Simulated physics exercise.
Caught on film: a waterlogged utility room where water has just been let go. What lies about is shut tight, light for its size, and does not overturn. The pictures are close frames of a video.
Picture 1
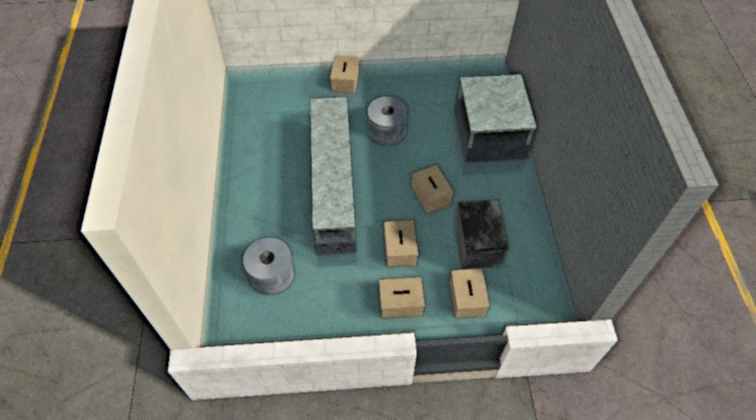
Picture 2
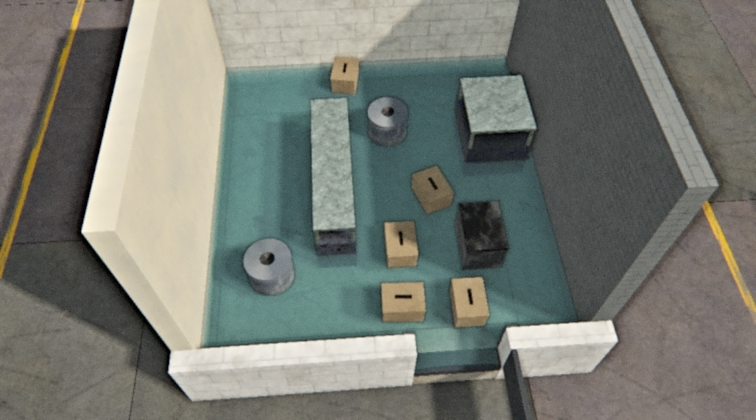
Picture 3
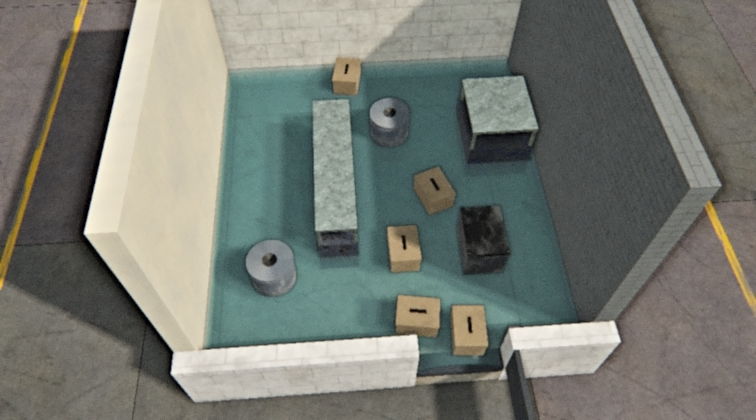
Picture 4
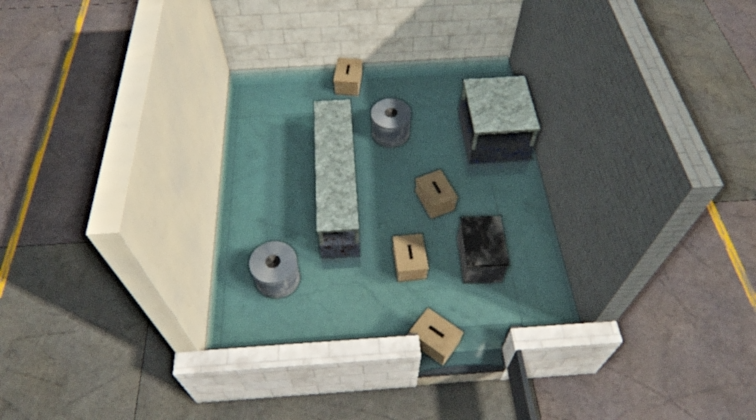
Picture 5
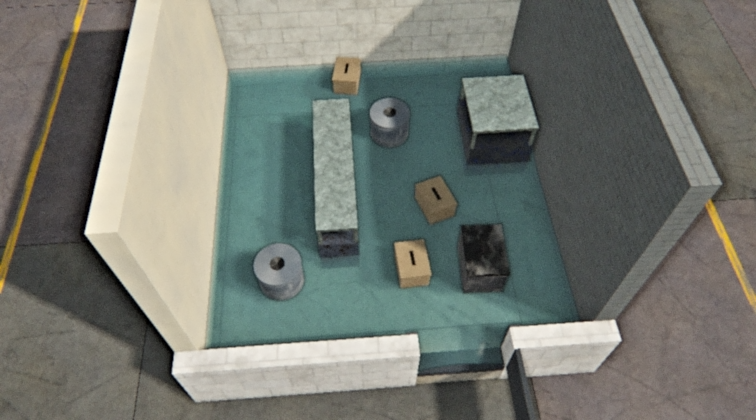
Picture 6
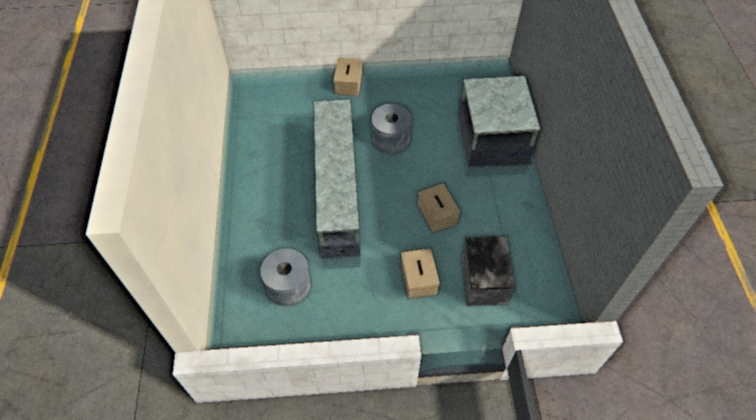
The flooded room's front gate swung open, and two tan boxes nearby slipped out through the gap, right one first, while the dark chest and remaining tan boxes nearby drifted slightly toward the front.
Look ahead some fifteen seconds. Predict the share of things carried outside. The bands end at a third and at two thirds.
That comes to two thirds or more.
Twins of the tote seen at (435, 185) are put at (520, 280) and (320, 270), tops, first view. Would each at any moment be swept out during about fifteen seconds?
One after the other: Yes, washed out.
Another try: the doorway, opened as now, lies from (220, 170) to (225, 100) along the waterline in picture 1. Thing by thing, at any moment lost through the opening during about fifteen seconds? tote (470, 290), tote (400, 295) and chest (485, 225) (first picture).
In turn: Still in, gone, kept in.
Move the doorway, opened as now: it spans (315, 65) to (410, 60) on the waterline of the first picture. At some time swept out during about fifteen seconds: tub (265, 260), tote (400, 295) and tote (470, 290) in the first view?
One after the other: Stays, no, kept in.
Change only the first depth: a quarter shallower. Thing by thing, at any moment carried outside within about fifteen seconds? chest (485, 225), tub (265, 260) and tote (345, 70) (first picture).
As listed: Washed out, gone, left behind.
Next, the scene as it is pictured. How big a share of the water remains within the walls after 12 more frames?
Near 74 in a hundred.
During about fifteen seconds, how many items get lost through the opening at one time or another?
I count 7.
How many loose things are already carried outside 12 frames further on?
I count 4.
A moment on, 2 of 8 are out; 6 afloat.
Next, 4 of 8 are out; 4 afloat.
Later, 6 of 8 are out; 2 afloat.
In the end, 7 of 8 are out; 1 afloat.
